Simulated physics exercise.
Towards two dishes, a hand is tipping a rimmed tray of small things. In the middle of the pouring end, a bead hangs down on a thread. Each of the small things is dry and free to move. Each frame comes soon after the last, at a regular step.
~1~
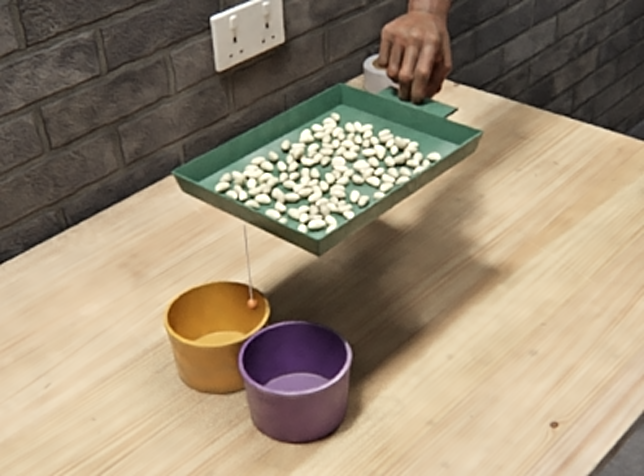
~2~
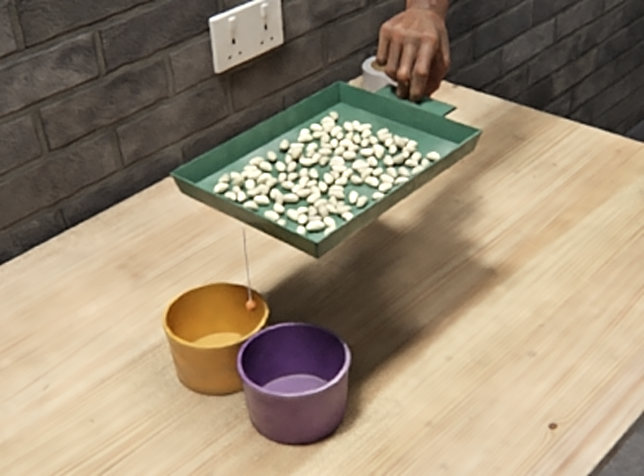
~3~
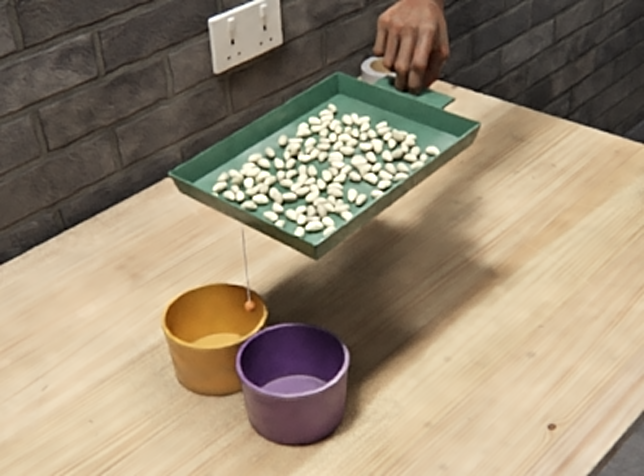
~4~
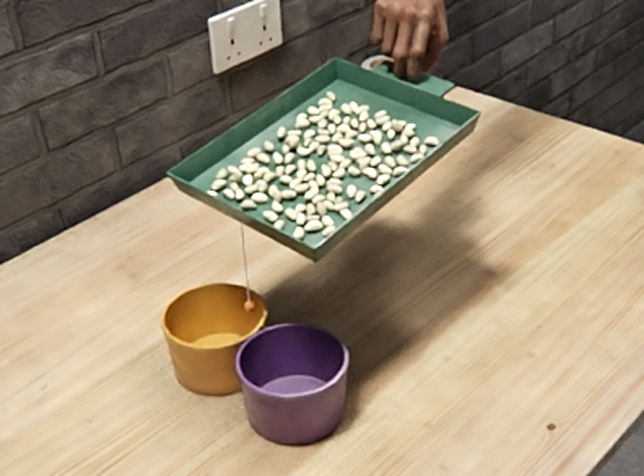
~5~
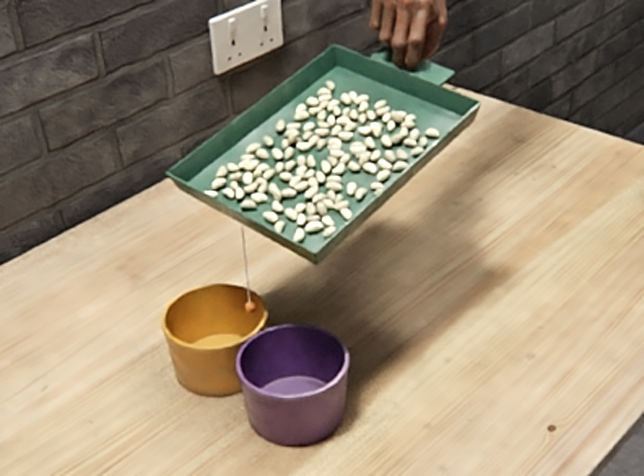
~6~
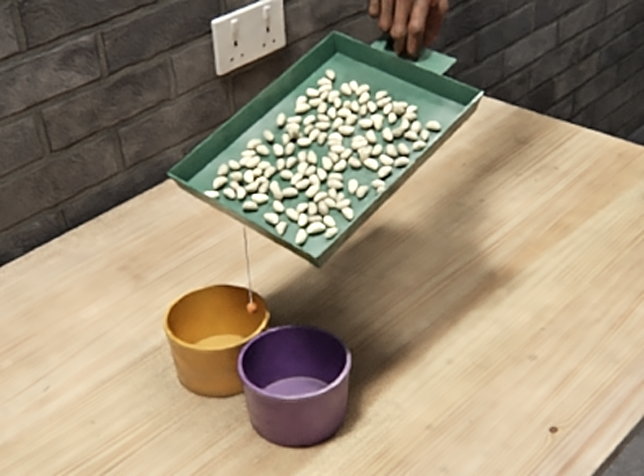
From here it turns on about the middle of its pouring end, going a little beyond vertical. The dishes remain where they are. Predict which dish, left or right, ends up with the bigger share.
Right.
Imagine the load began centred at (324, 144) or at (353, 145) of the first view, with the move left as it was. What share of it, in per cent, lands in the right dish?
The first gives 80 %, the second 80 %.
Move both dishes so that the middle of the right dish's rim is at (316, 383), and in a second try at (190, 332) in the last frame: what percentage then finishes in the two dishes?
About 80 and 10 per cent.
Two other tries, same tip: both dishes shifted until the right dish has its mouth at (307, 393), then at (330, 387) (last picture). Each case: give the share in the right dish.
50, then 50 %.
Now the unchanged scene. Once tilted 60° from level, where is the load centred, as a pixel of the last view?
The centre of the load shows up near (290, 179) in the last view.
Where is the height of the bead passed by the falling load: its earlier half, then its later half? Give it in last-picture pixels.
It goes through near (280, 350) first, then near (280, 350).
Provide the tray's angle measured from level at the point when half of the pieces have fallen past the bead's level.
That happens at close to 110 degrees.
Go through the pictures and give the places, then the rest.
Corners of the pouring end at (180, 171) and (318, 235), level; middle of the load at (341, 170), white beans; left dish at (182, 358); right dish at (259, 406); bead on its thread at (252, 305), in the first frame.
Corners of the pouring end at (178, 172) and (316, 237), level; middle of the load at (340, 170), in the second frame.
Corners of the pouring end at (177, 172) and (315, 239), tipped barely, lowest at the right corner; middle of the load at (334, 172), in the third frame.
Corners of the pouring end at (175, 171) and (314, 242), tipped a little, lowest at the right corner; middle of the load at (333, 166), in the fourth frame.
Corners of the pouring end at (175, 171) and (314, 246), tipped a little, lowest at the right corner; middle of the load at (333, 162), in the fifth frame.
Corners of the pouring end at (175, 172) and (316, 250), tipped clearly, lowest at the right corner; middle of the load at (334, 158); left dish at (181, 362); right dish at (258, 410), in the sixth frame.
Soon after the last picture, tray tipped steeply; all on the tray.
A little later, tray tipped right over; nearly all on the tray; a stray few in the right dish.
Later still, tray tipped past a quarter turn; about two thirds in the right dish; a stray few in the left dish; about a quarter outside both.
At rest, tray tipped past a quarter turn; about two thirds in the right dish; a stray few in the left dish; about a quarter outside both.
